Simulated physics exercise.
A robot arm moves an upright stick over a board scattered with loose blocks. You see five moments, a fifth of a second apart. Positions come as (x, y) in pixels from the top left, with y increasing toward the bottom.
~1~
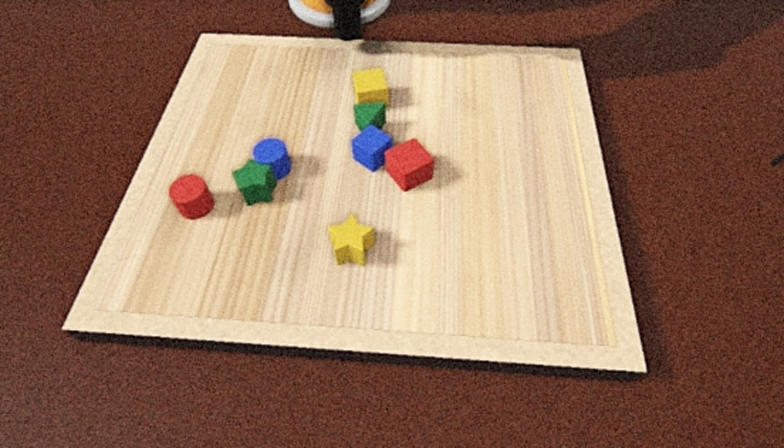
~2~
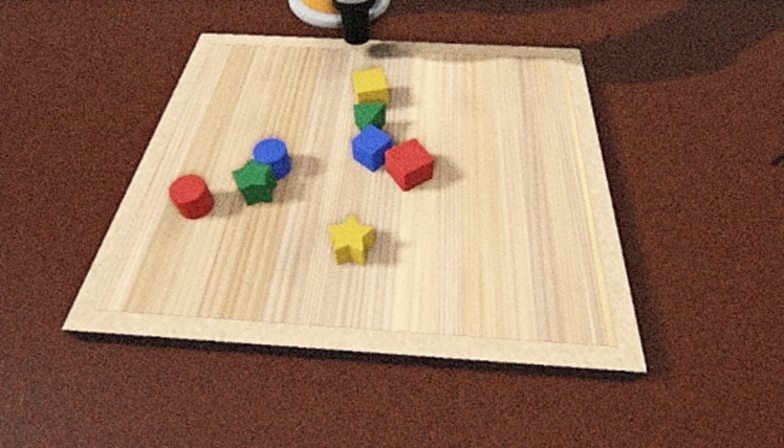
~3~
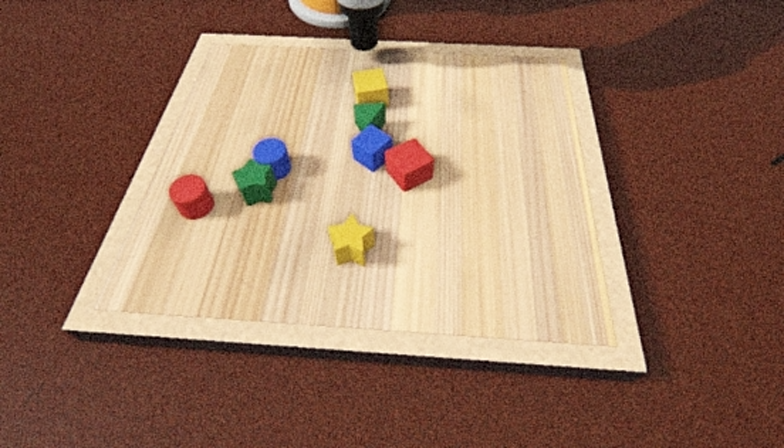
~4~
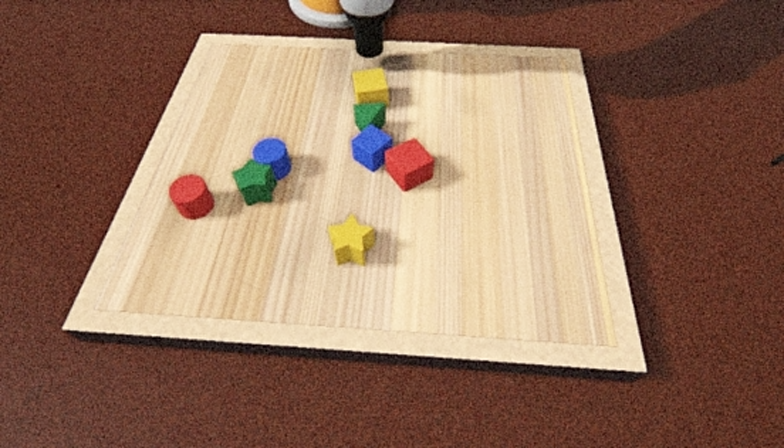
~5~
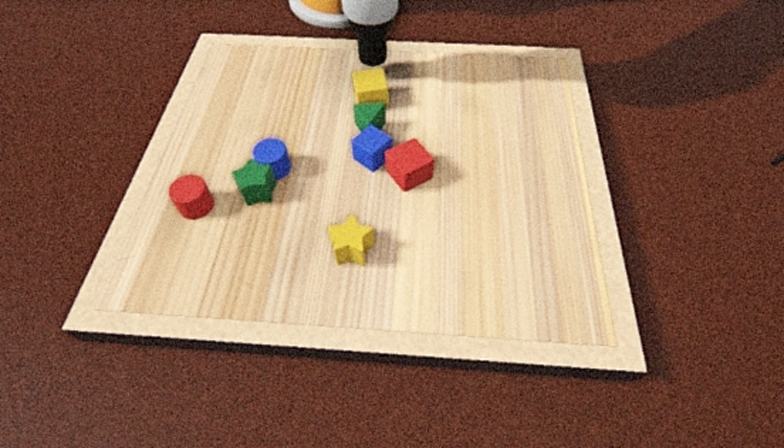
Robot arm's black stick edging slightly right and down from the board's top edge toward a yellow block, scattered coloured blocks staying still.
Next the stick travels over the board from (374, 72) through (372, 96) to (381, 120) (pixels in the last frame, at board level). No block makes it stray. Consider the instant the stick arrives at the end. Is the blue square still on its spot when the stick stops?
No
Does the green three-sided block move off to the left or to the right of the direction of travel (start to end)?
Pushed right.
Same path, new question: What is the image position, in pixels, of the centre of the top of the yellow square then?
Final place: (364, 121).
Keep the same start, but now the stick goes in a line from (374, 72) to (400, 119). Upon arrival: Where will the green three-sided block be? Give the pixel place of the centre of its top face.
Pixel (352, 125).
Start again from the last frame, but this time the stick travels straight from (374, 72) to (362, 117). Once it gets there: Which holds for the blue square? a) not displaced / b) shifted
b
What follows on the original path. Halfway along, stick (371, 82); green three-sided block (366, 116); yellow square (368, 97), turned 10° clockwise.
At the end, stick (380, 106); green three-sided block (349, 138), turned 35° clockwise; yellow square (364, 121), turned 40° clockwise; blue square (372, 152); red square (411, 158), turned 15° anticlockwise.
